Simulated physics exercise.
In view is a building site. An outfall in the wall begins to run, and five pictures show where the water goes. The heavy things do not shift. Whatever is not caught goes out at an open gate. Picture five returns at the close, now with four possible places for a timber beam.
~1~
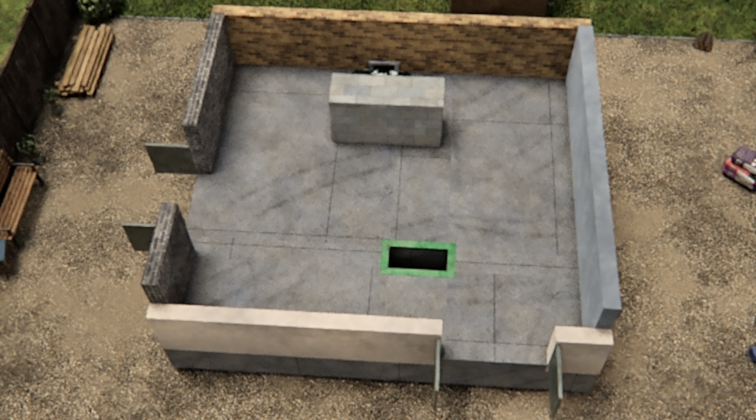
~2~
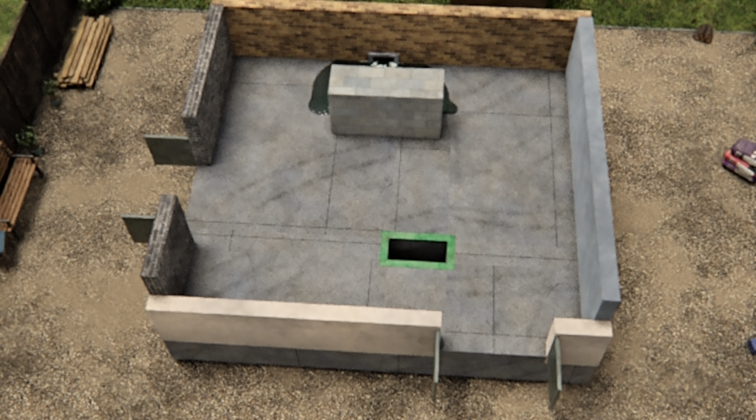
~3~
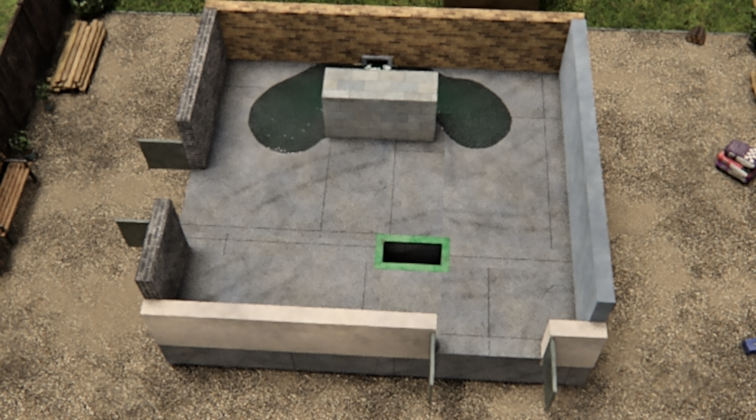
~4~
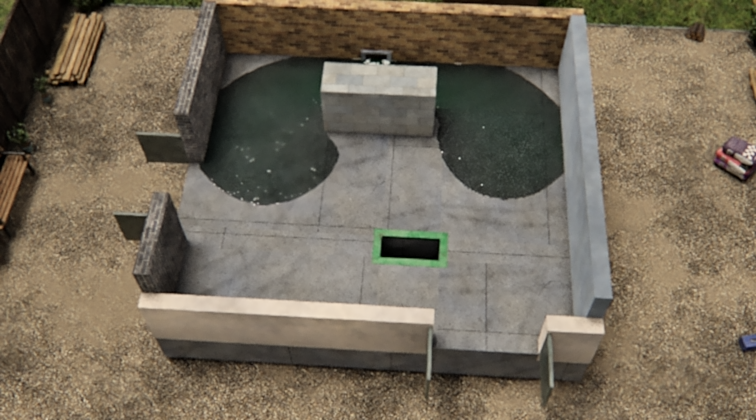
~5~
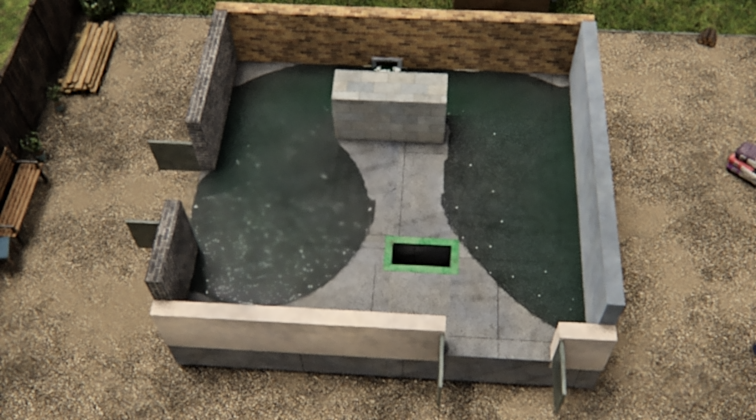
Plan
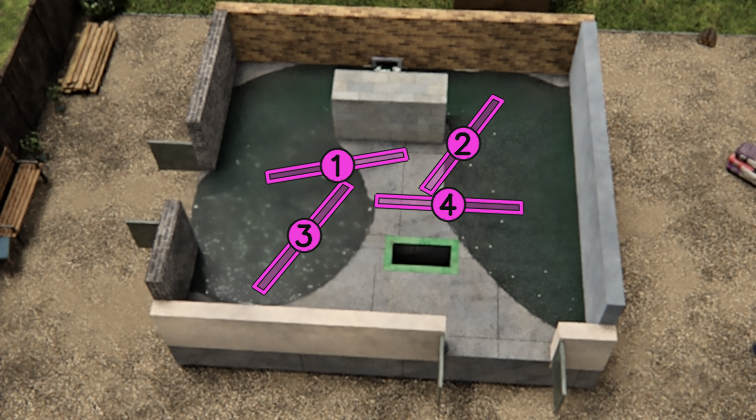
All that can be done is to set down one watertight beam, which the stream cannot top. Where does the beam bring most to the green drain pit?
Spot 2.
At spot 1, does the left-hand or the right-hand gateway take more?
More leaves on the right.
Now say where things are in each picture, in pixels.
Outfall at (384, 67); green drain pit at (418, 259); open gate at (493, 347); open gate at (203, 211); water covers 3 % of the ground and shows as far out as (399, 72); green drain pit still dry.
Water covers 7 % of the ground and shows as far out as (321, 108); green drain pit still dry.
Water covers 16 % of the ground and shows as far out as (507, 120); green drain pit still dry.
Water covers 36 % of the ground and shows as far out as (543, 181); green drain pit still dry.
Water covers 61 % of the ground and shows as far out as (584, 308); green drain pit still dry.
On the marked copy, 1 from (267, 177) to (405, 154); 2 from (426, 190) to (497, 98); 3 from (259, 289) to (347, 184); 4 from (376, 200) to (521, 207).
With 1, about 6 % of the stream runs into the green drain pit, about 94 % out by the gates.
With 2, about 14 % of the stream runs into the green drain pit, about 85 % out by the gates.
With 3, about 7 % of the stream runs into the green drain pit, about 92 % out by the gates.
With 4, about 5 % of the stream runs into the green drain pit, about 94 % out by the gates.
